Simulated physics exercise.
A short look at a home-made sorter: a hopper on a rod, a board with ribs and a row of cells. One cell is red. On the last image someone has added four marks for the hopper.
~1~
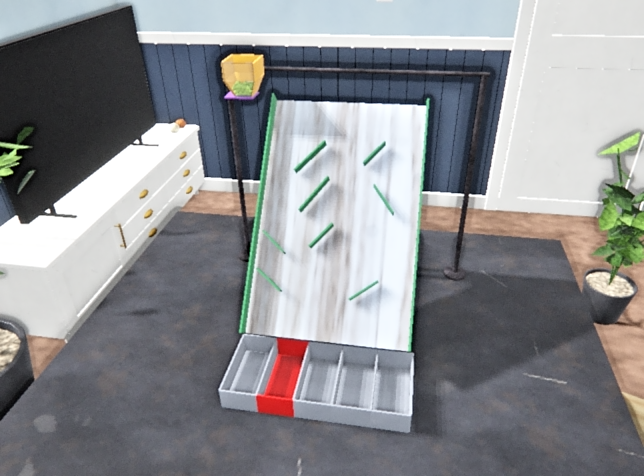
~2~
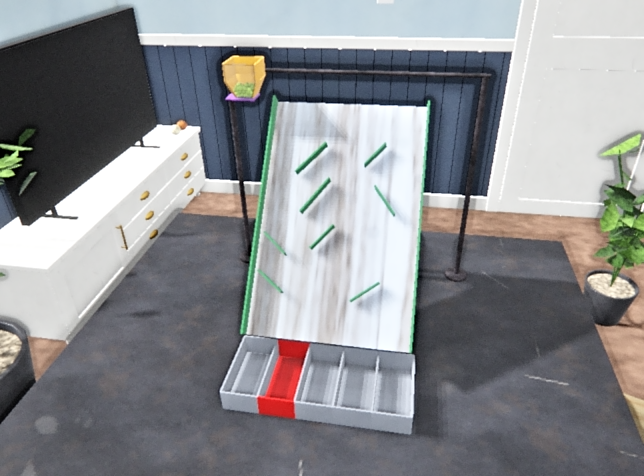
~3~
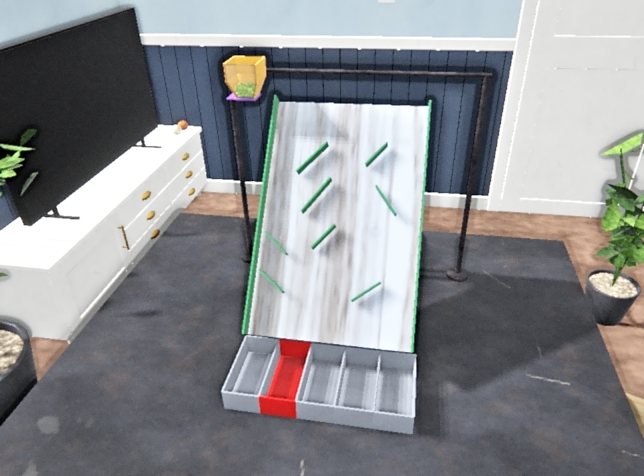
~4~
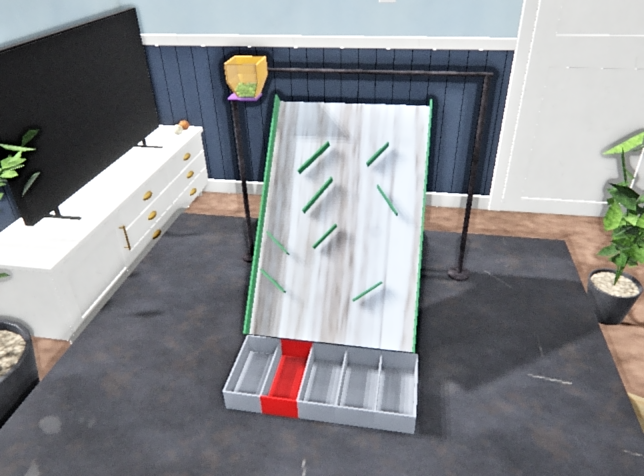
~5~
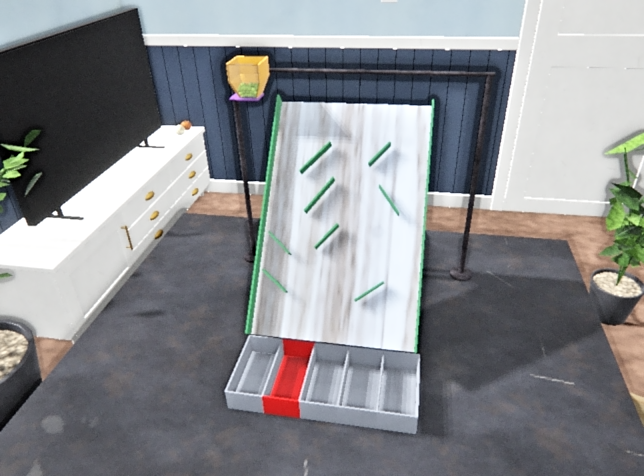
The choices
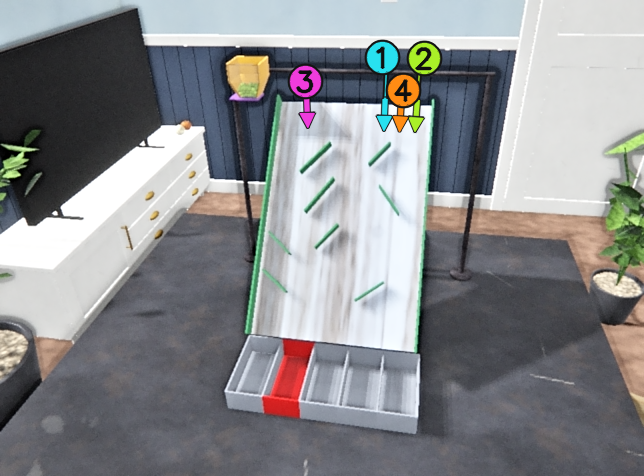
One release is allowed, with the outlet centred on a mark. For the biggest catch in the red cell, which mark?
Go for 1.
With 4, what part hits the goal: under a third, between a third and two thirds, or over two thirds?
It is under a third.
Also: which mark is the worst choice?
Here it is mark 2.
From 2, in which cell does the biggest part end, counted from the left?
It is the fifth one.
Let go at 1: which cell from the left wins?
The second.
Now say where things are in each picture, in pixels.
In the first picture, hopper near (245, 88), dried peas, door shut.
In the second picture, ribs (295, 171) to (326, 142), (364, 164) to (386, 142), (300, 211) to (329, 177).
In the third picture, ribs (376, 185) to (396, 214), (265, 231) to (286, 253), (311, 247) to (335, 224).
In the fourth picture, ribs (260, 269) to (283, 291), (352, 300) to (382, 281).
In the fifth picture, red cell near (281, 406), number 2 of 5 from the left.
On the marked copy, mark 1 meets the board at (384, 125); mark 2 meets the board at (415, 126); mark 3 meets the board at (307, 122); mark 4 meets the board at (399, 125).
With 1, close to half in the red cell, close to half in other cells, only a few outside the box.
With 2, none at all in the red cell, all but a few in other cells.
With 3, a small share in the red cell, the bulk in other cells, only a few outside the box.
With 4, a small share in the red cell, the bulk in other cells, only a few outside the box.
